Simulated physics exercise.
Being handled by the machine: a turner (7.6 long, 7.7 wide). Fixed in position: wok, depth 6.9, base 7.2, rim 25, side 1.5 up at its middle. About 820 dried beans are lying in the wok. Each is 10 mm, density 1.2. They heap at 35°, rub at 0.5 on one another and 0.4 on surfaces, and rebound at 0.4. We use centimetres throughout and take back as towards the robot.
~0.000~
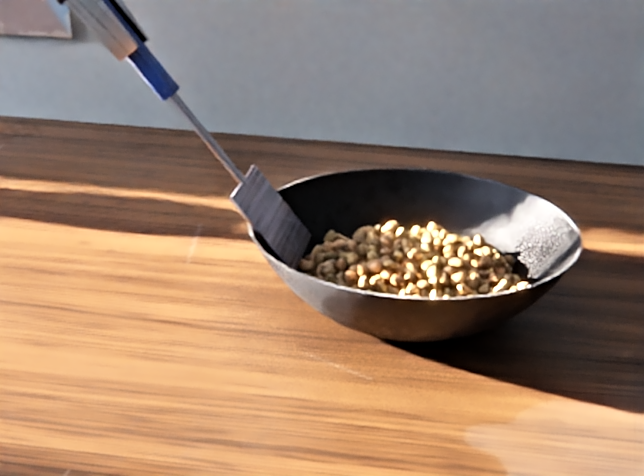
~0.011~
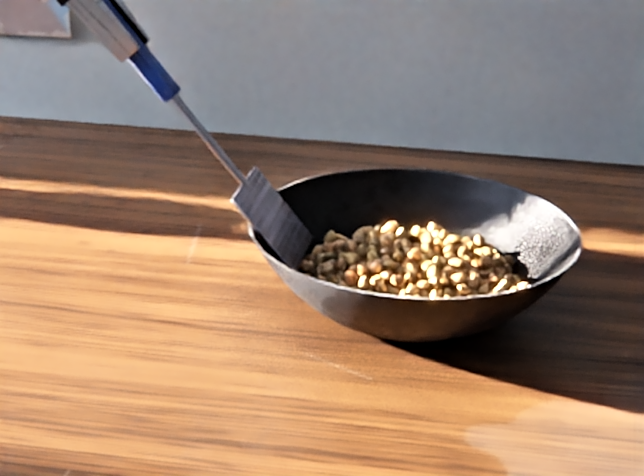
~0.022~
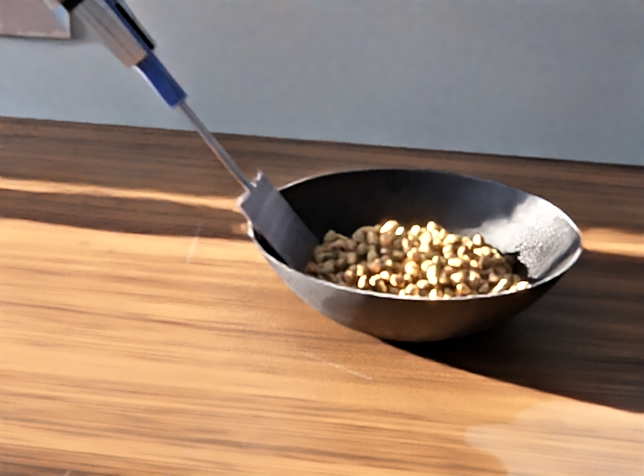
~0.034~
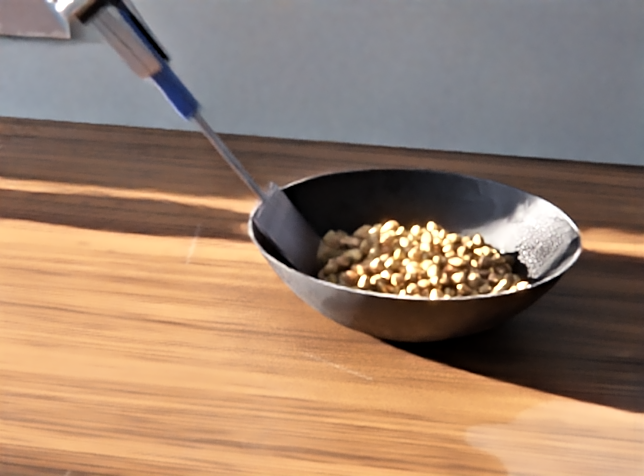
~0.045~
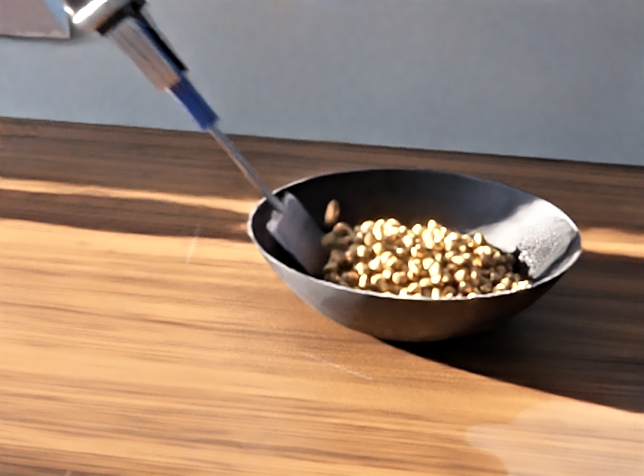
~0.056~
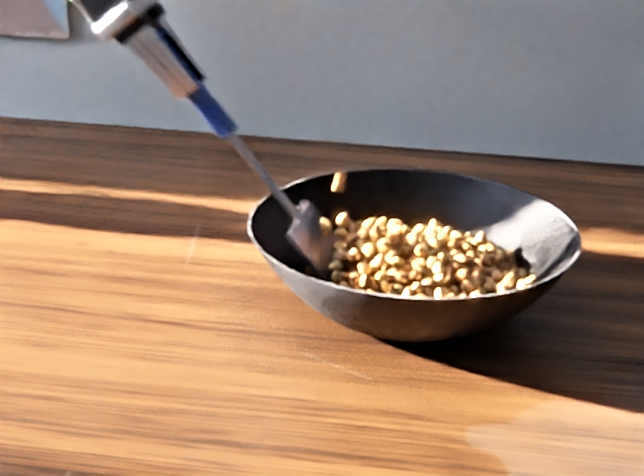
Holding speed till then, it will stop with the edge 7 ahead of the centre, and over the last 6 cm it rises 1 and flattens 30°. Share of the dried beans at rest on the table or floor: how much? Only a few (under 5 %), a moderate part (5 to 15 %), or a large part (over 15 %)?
A large part.
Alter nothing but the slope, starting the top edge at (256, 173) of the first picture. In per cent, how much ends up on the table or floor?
About 30 per cent.
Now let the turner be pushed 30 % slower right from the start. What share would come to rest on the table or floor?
20 %.
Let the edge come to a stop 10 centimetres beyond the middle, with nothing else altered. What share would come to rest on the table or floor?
Roughly 55 %.
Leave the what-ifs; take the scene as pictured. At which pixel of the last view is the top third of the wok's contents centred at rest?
Pixel position: Approx. (523, 256).
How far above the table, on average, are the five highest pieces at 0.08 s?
Roughly 9 centimetres.
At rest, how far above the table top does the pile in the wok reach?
Roughly 8.0 centimetres.
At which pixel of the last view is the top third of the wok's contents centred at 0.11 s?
Near (473, 250).
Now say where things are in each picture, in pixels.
The first picture shows turner top edge at (242, 181), sloping 50°; upper third of the load around (409, 264), from x 305 to 525, top at y 225; 823 in the wok.
The second picture shows turner top edge at (243, 182), sloping 50°; upper third of the load around (409, 264), from x 305 to 525, top at y 225.
The third picture shows turner top edge at (250, 188), sloping 50°; upper third of the load around (409, 264), from x 305 to 525, top at y 225.
The fourth picture shows turner top edge at (264, 199), sloping 50°; upper third of the load around (408, 263), from x 305 to 525, top at y 225.
The fifth picture shows turner top edge at (281, 210), sloping 50°; upper third of the load around (407, 261), from x 310 to 525, top at y 215.
The sixth picture shows turner top edge at (298, 218), sloping 50°; upper third of the load around (410, 260), from x 310 to 530, top at y 180; 823 in the wok.
After 0.08 s, sloping 50°, highest piece 15 above the table; 822 in the wok, 1 on the blade or in flight.
After 0.11 s, sloping 41°, highest piece 20 above the table; 822 in the wok, 1 on the blade or in flight.
After 0.32 s, sloping 20°, highest piece 33 above the table; 622 in the wok, 61 on the table or floor, 140 on the blade or in flight.
After 1.37 s, sloping 20°, highest piece 8 above the table; 618 in the wok, 205 on the table or floor.
At rest, 618 in the wok, 205 on the table or floor. That is 25 % on the table or floor.
